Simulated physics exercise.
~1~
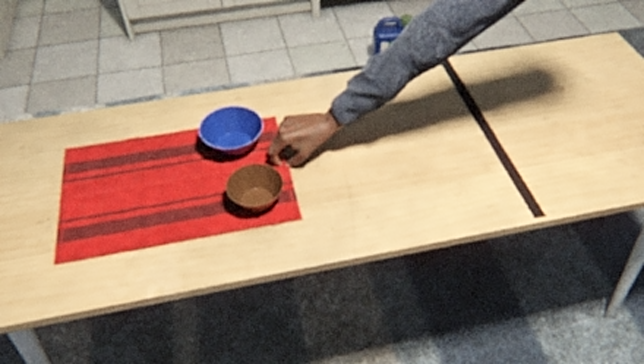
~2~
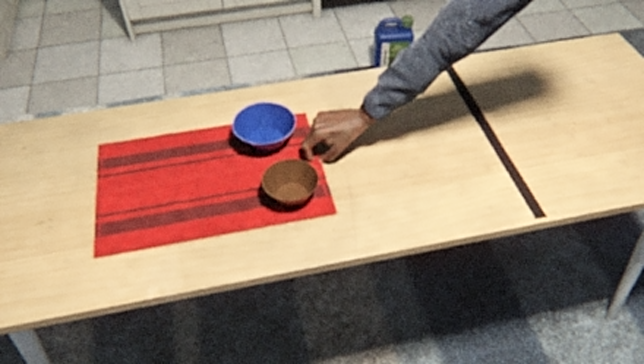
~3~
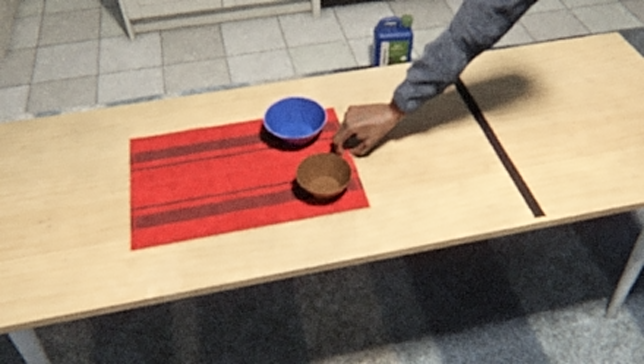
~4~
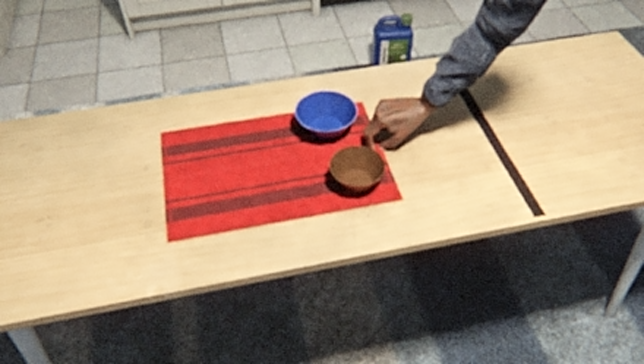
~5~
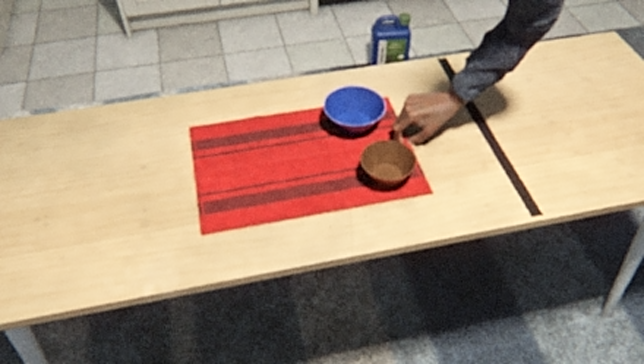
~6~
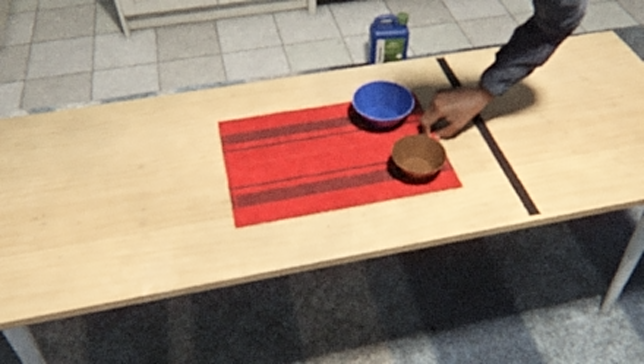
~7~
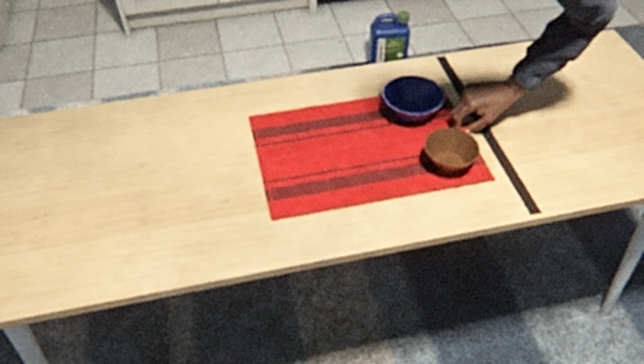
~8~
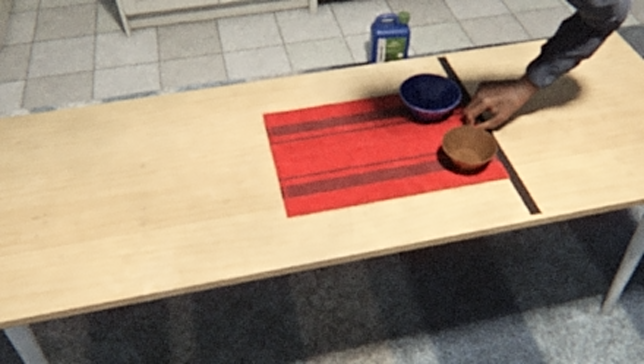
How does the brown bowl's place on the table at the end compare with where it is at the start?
At the start the brown bowl sits well to the left of the dark tape, around the middle of the view. By the end it is much farther right, close beside the tape and still on the red towel.
To begin with, a red tea towel with dark stripes lies toward the left of a pale wooden table, carrying a blue bowl and a brown bowl near its right end. A hand in a grey sleeve grips that end and draws the cloth steadily to the right. Both bowls ride along with it, keeping their places on the fabric. The towel keeps sliding until its leading edge comes up to the dark strip of tape across the table. It ends there, with the brown bowl and the blue bowl both still on the cloth.
